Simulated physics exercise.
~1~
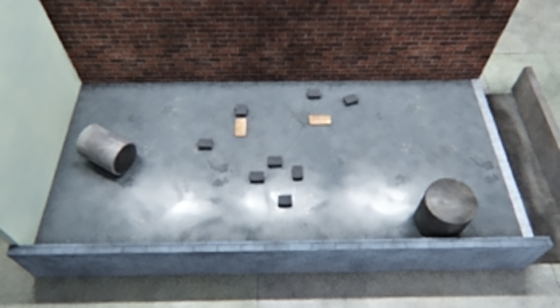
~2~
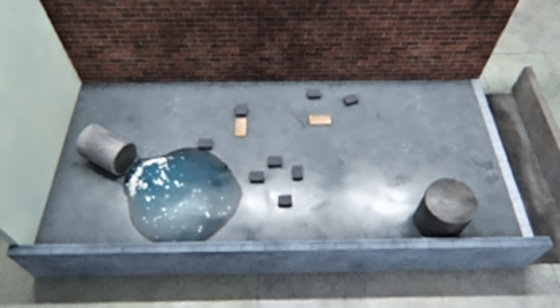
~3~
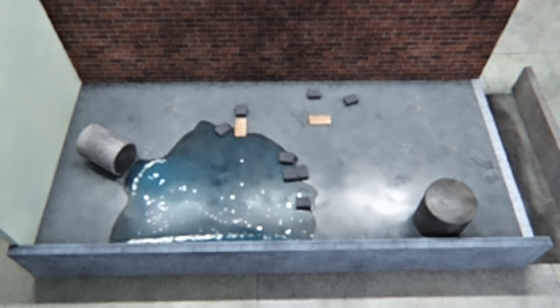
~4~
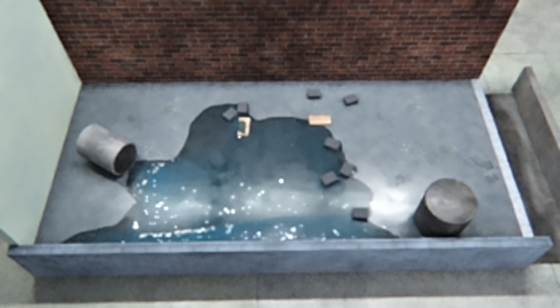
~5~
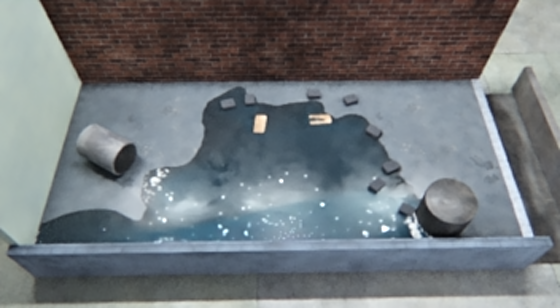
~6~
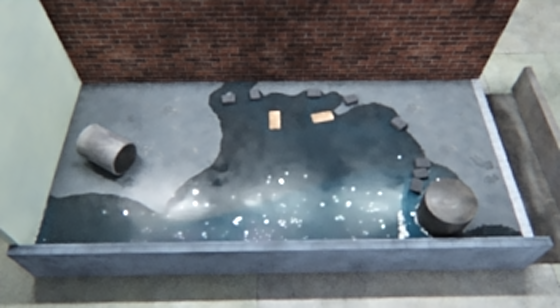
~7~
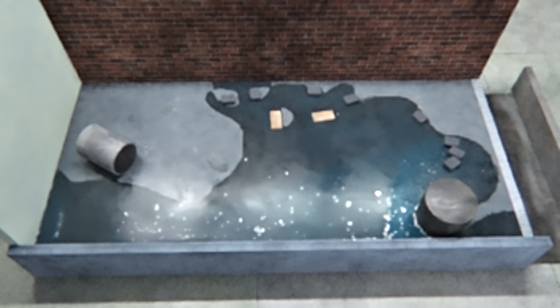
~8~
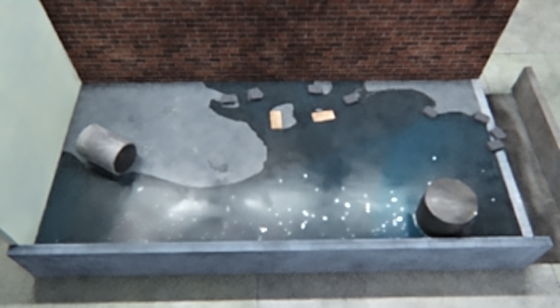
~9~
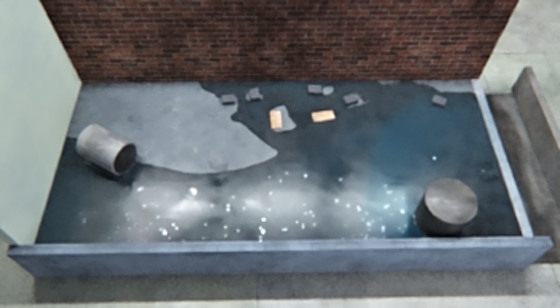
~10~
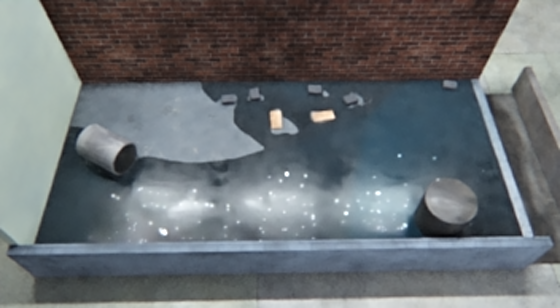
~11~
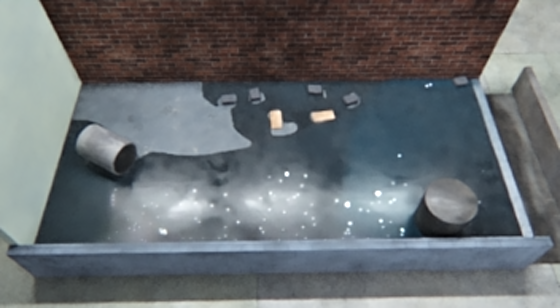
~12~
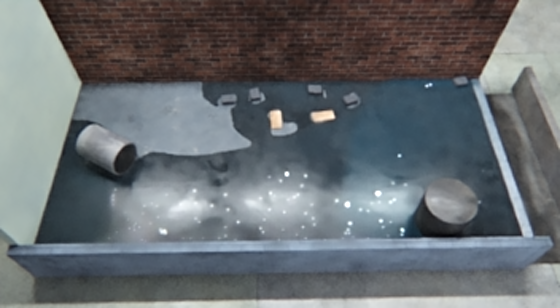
At the start, small dark blocks and two light wooden boards lie on a dry grey floor before a brick wall, with an open pipe at left and an upright drum at right. Water pours from the pipe and spreads in a glinting pool toward the right. It reaches the blocks and sweeps several along, while the boards shift only slightly. The carried group passes behind the drum and drifts up the right side, where three blocks disappear. Another slides to the far right corner and stops, leaving water over most of the floor and a dry patch at upper left.
